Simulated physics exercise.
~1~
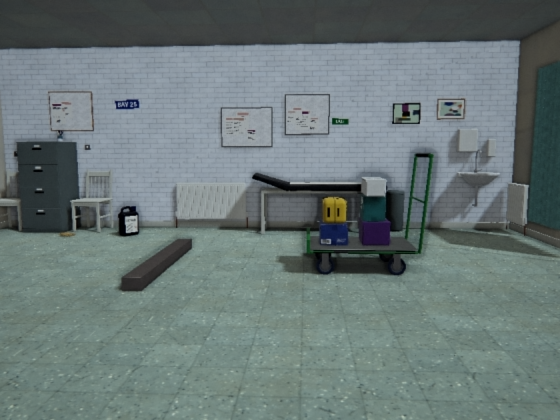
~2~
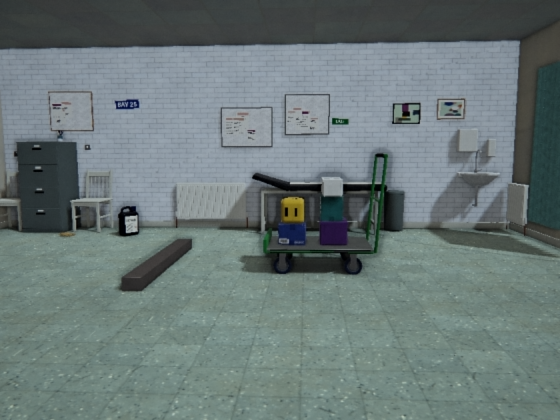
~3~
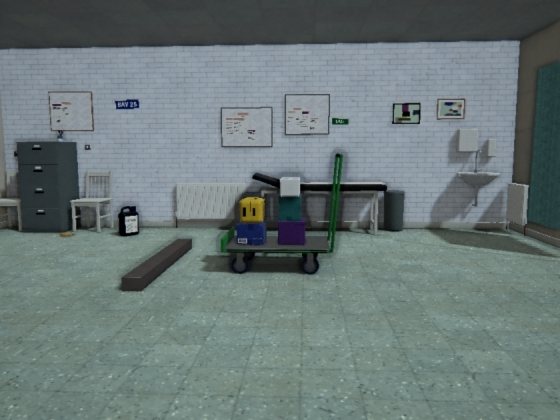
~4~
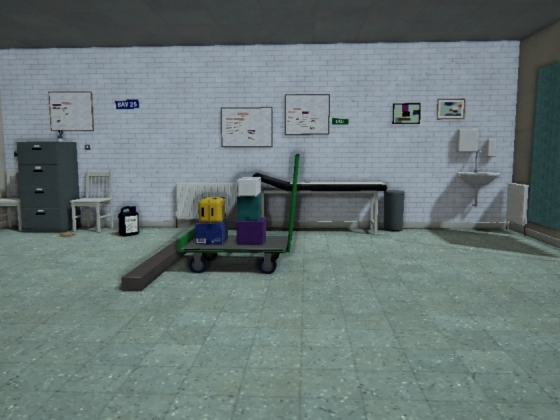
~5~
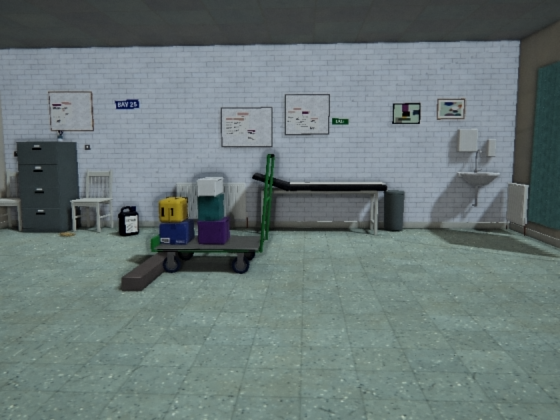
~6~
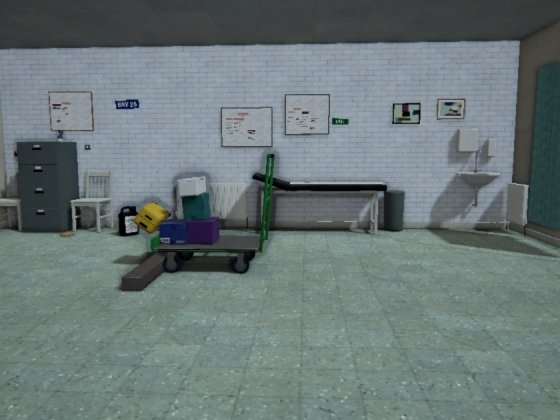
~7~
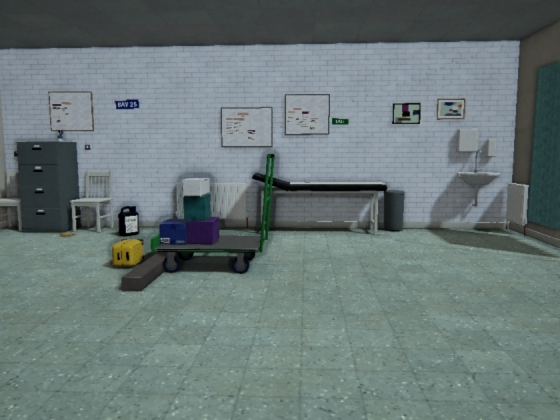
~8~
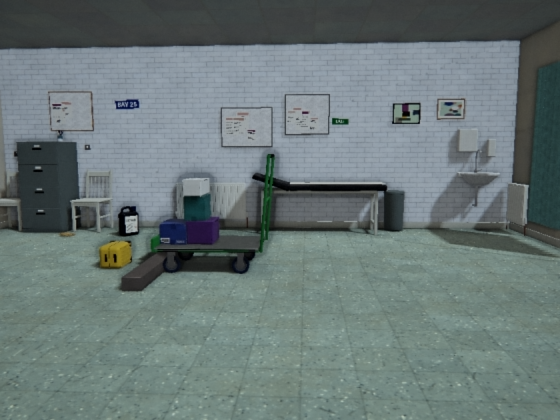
To begin with, a flatbed trolley with a green handle rolls left across a tiled room, carrying a yellow suitcase on a blue parcel and, beside them, a teal carton and white tote stacked above a purple tote. It passes in front of a padded bench and nears a dark kerb lying on the floor. The trolley stops at the kerb, and the yellow suitcase tips forward over the front. It drops to the floor upside down and slides slightly farther left. The other four items shift forward a little but remain on the deck, where they rest at the end.
